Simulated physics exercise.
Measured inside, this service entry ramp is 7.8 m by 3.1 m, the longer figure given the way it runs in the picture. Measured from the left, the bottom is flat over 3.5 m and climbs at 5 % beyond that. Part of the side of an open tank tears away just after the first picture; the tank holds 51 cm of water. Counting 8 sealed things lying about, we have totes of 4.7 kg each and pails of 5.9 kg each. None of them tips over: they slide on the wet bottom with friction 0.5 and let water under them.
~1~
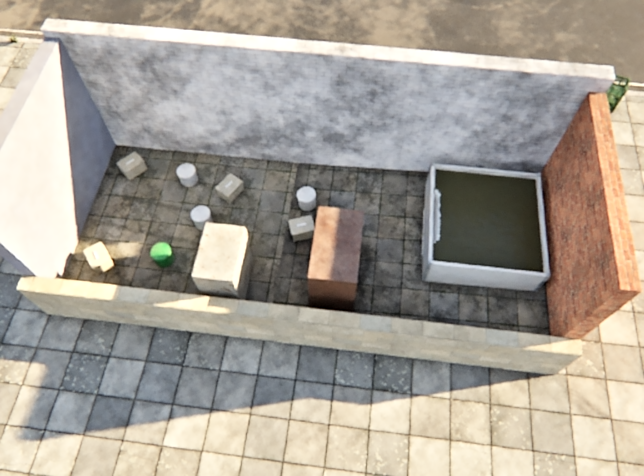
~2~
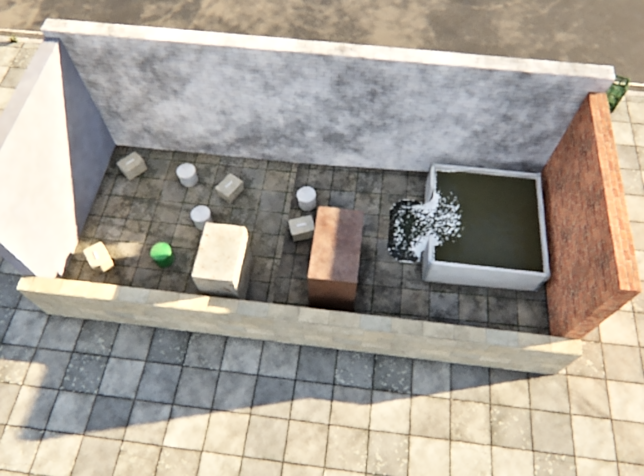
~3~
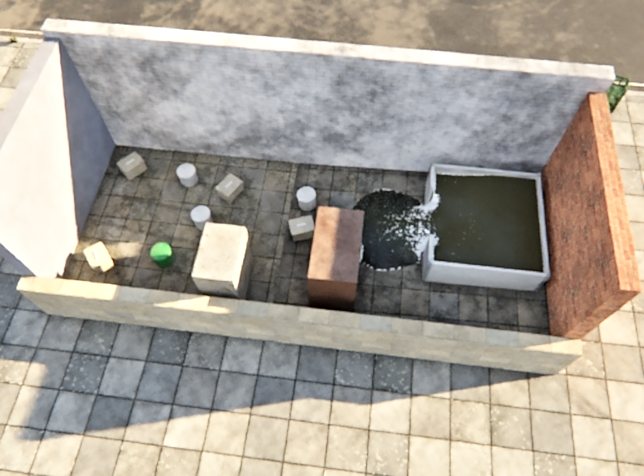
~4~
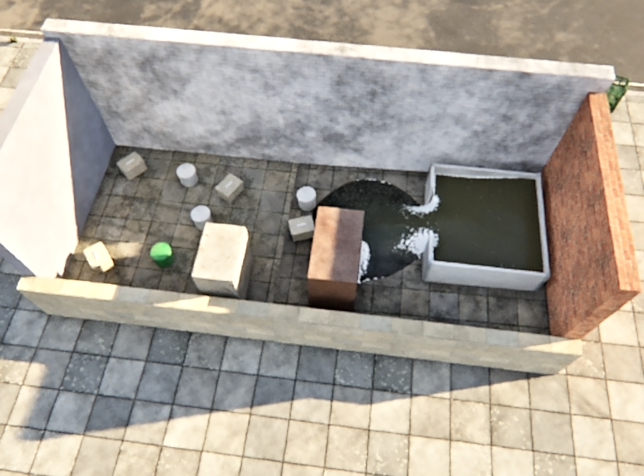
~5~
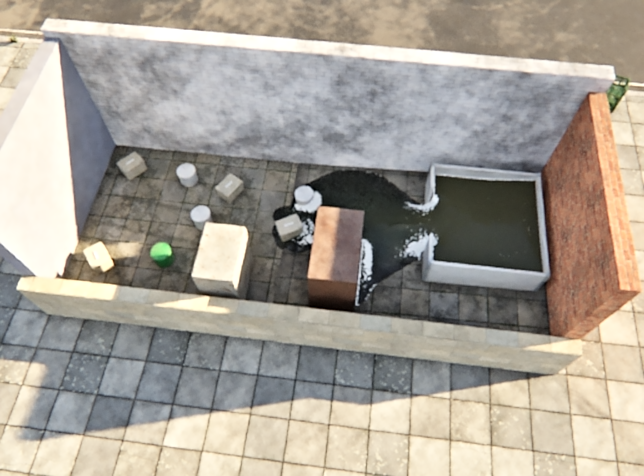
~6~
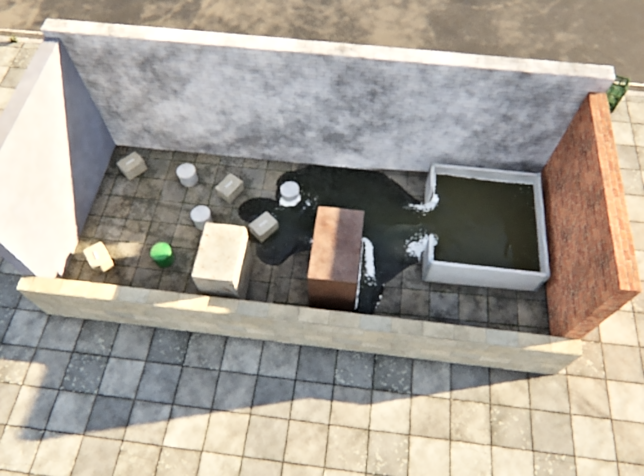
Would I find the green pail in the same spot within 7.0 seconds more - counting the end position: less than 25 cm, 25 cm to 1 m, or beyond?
Looks like it gets washed well away.
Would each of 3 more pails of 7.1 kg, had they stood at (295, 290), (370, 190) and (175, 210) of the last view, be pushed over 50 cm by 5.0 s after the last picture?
In that order: Short of it, over, more.
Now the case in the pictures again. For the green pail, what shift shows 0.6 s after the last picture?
Roughly 0 cm.
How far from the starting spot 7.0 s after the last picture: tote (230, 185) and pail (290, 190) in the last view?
First one 200 cm, second one 350 cm.
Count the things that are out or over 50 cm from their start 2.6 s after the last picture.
At that time I count 6.
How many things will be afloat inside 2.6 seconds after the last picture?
Just then, the number is 7.
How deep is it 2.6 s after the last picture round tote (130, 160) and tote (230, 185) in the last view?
Depth approx. 29 cm / 18 cm.
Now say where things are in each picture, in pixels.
The first frame shows the green pail at (160, 251), on the bottom; 3.1 m2 under water; 0 of 8 have shifted.
The second frame shows the green pail at (160, 251) rests on the ground; 3.8 m2 under water; 0 of 8 have shifted.
The third frame shows the green pail at (160, 251) rests on the ground; 4.7 m2 under water; 0 of 8 have shifted.
The fourth frame shows the green pail at (160, 251) rests on the ground; water covers 5.7 m2; 0 of 8 have shifted.
The fifth frame shows the green pail at (160, 251), on the bottom; 6.6 m2 under water; 1 of 8 have shifted.
The sixth frame shows the green pail at (160, 251) rests on the ground; water covers 8.1 m2; 2 of 8 have shifted.
Then, 0.6 s after the last picture the green pail is near (160, 251), 0.0 m from its start, aground; 0 afloat.
Then, 2.6 s after the last picture the green pail is near (150, 259), 0.2 m from its start, aground; 7 afloat.
Then, 4.6 s after the last picture the green pail is near (212, 233), 0.9 m from its start, aground; 7 afloat.
Then, 7.0 s after the last picture the green pail is near (214, 149), 2.2 m from its start, afloat; 8 afloat.
